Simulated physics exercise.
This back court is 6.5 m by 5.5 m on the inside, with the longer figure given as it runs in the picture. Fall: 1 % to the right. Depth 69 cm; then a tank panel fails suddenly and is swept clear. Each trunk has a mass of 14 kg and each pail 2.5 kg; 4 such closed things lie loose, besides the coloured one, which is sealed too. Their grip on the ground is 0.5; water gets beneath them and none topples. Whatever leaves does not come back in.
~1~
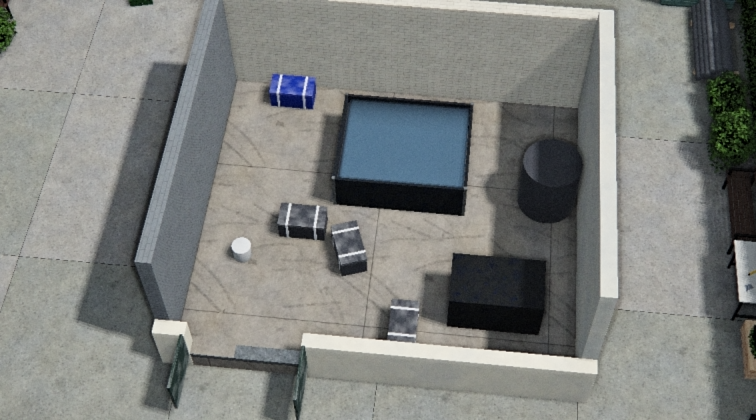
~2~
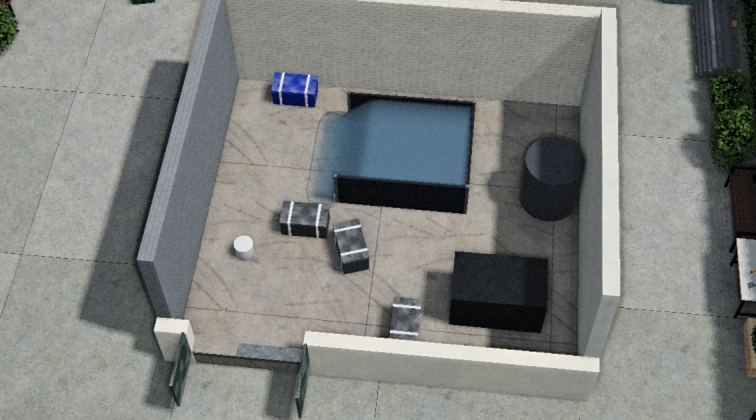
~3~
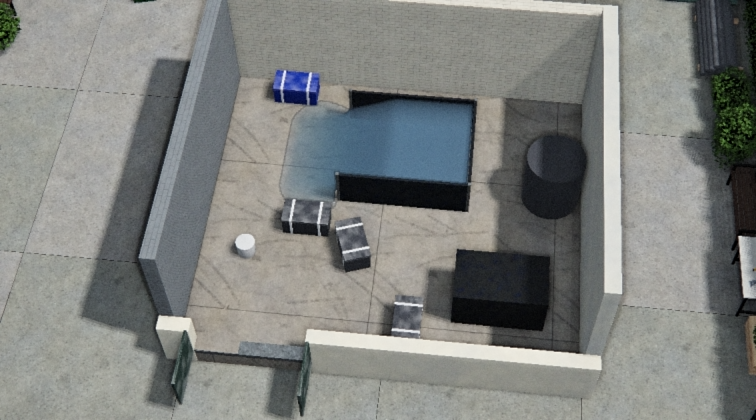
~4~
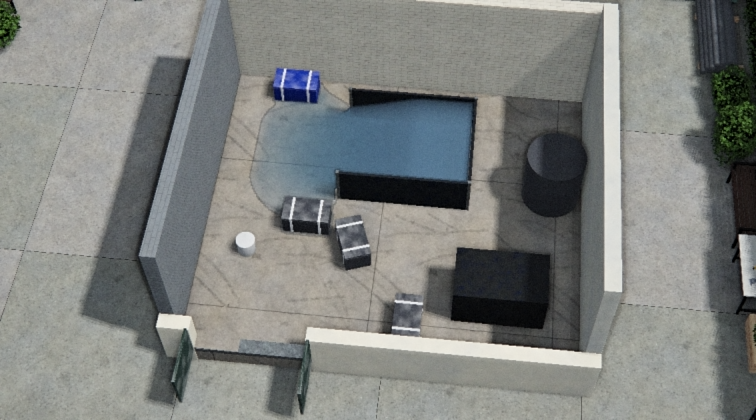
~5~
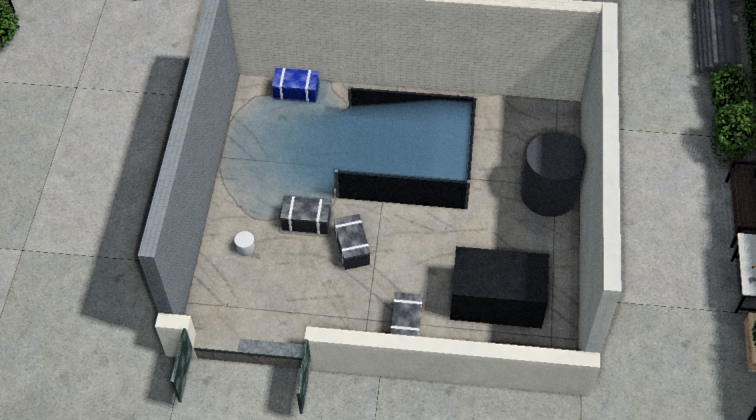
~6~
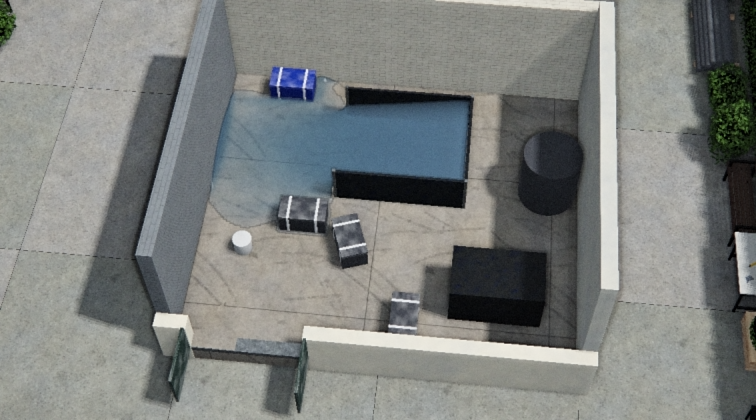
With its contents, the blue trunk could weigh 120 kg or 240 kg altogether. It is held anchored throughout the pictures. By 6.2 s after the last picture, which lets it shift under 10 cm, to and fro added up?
Doubling the load is necessary and sufficient.
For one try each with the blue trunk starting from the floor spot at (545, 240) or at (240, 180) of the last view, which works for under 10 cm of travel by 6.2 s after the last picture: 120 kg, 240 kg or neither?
Order kept: Light pick works, heavy pick needed.
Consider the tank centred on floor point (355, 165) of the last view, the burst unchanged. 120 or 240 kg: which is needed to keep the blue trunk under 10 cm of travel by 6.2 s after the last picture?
For that case: Heavier one only.
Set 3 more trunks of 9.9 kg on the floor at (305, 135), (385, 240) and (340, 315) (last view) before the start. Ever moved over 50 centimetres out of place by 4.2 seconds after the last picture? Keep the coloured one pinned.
Going through them in turn, the answers are too far, not too far and too far.
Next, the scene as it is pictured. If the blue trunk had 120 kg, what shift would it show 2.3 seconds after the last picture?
About 50 cm off its spot.
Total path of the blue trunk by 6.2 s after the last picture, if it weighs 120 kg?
It would cover some 100 cm all told.
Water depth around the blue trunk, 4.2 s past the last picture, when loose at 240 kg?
Around 12 cm.
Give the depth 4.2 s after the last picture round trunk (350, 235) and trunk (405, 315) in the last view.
I'd put it at 3 cm and 4 cm respectively.
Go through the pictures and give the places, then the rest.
The first frame shows the blue trunk at (292, 85) rests on the ground; water covers 4.0 m2; 0 of 5 have shifted.
The second frame shows the blue trunk at (294, 83) rests on the ground; 5.1 m2 under water; 0 of 5 have shifted.
The third frame shows the blue trunk at (296, 81) rests on the ground; water covers 6.3 m2; 0 of 5 have shifted.
The fourth frame shows the blue trunk at (296, 79), on the bottom; water covers 7.8 m2; 0 of 5 have shifted.
The fifth frame shows the blue trunk at (295, 78) rests on the ground; 9.2 m2 under water; 0 of 5 have shifted.
The sixth frame shows the blue trunk at (292, 78) rests on the ground; 10.0 m2 under water; 0 of 5 have shifted.
Then, 0.6 s after the last picture the blue trunk would be 0 cm from its start with 120 kg and 0 cm from its start with 240 kg; 12 cm of water round it then.
Then, 2.3 s after the last picture the blue trunk would be 52 cm from its start with 120 kg and 0 cm from its start with 240 kg; 28 cm of water round it then.
Then, 4.2 s after the last picture the blue trunk would be 100 cm from its start with 120 kg and 0 cm from its start with 240 kg; 12 cm of water round it then.
Then, 6.2 s after the last picture the blue trunk would be 100 cm from its start with 120 kg and 0 cm from its start with 240 kg; 6 cm of water round it then.
